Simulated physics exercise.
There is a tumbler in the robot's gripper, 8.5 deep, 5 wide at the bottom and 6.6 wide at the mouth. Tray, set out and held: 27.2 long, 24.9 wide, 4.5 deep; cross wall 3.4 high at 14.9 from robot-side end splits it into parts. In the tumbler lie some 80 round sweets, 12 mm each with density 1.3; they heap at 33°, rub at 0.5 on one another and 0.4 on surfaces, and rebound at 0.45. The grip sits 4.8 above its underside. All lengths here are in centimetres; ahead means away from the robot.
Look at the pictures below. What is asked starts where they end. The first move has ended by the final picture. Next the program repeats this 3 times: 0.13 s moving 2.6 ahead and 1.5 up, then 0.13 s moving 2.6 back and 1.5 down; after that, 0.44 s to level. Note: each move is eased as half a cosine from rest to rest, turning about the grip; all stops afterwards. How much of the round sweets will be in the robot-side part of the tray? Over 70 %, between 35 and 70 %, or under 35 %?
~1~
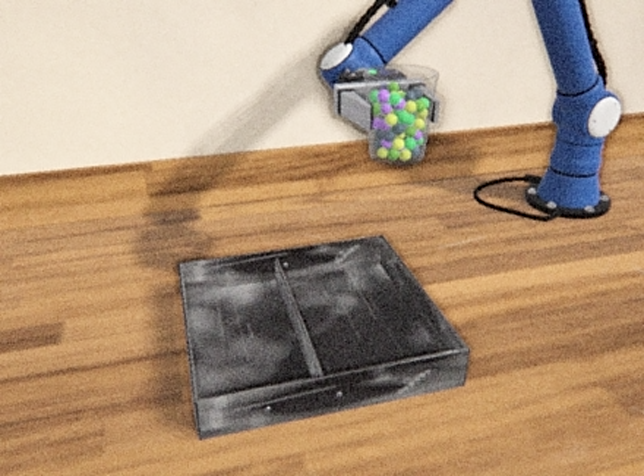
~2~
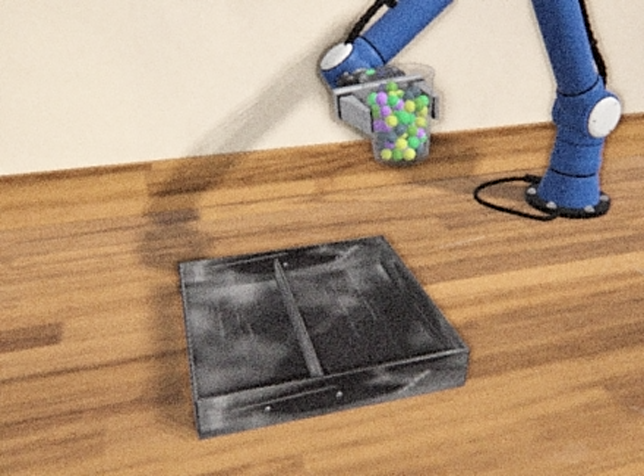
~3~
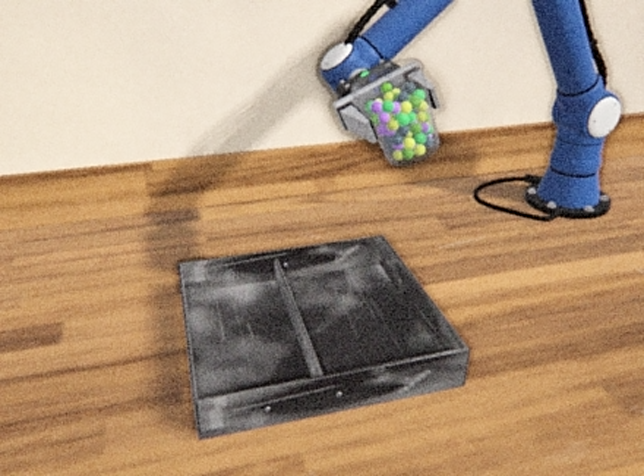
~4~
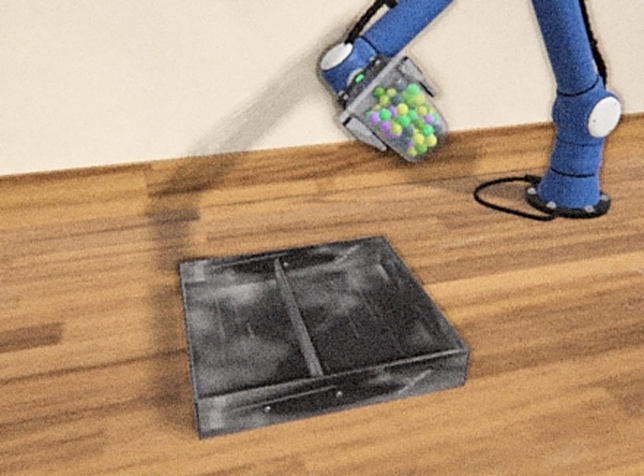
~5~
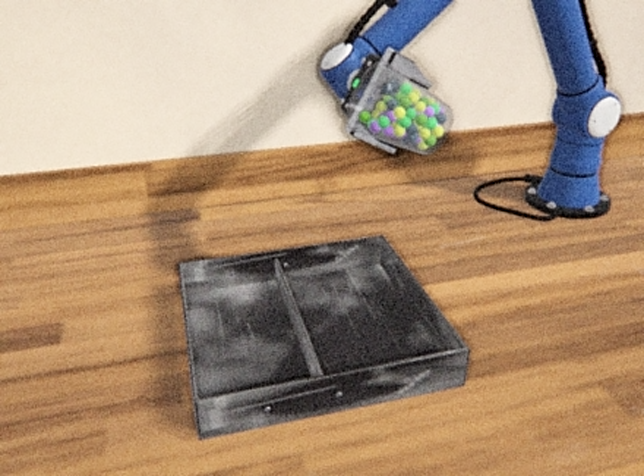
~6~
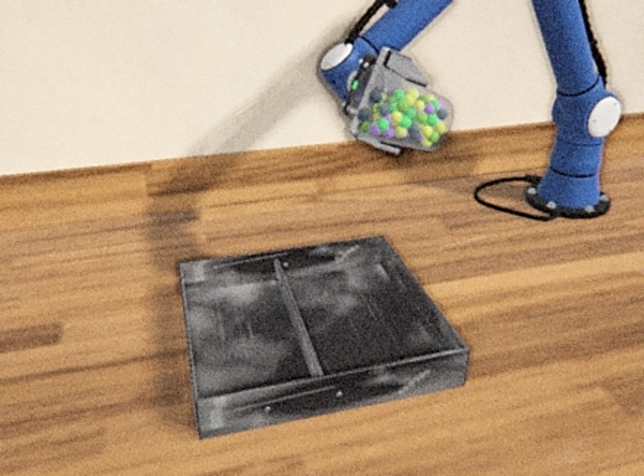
Under 35 %.
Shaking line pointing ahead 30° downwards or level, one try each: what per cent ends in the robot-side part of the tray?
Near 5 and 15 percent respectively.
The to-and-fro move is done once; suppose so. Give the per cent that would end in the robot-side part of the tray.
Estimate for that case: 10 %.
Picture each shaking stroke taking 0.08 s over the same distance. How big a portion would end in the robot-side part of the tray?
Then roughly 15 percent.
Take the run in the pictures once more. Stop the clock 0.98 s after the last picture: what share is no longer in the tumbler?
About 35 per cent.
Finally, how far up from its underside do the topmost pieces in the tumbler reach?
The top sits some 6.5 cm up.
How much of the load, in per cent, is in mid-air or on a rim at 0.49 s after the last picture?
Logged share: Close to 7 per cent.
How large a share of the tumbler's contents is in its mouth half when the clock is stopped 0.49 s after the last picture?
Near 65 in a hundred.
Then, 0.49 s later, tilted 68° forward, highest piece 28 above the table; 70 in the tumbler, 6 in the robot-side part, 3 in the far-side part, 6 in flight or on a rim.
Then, 0.98 s later, tilted 40° forward, highest piece 27 above the table; 55 in the tumbler, 22 in the robot-side part, 7 in the far-side part, 1 in flight or on a rim.
Then, 1.42 s later, level, highest piece 28 above the table; 55 in the tumbler, 23 in the robot-side part, 7 in the far-side part.
Then, 2.47 s later, level, highest piece 28 above the table; 55 in the tumbler, 23 in the robot-side part, 7 in the far-side part.
At rest, 55 in the tumbler, 23 in the robot-side part, 7 in the far-side part. That is 27 % in the robot-side part of the tray.
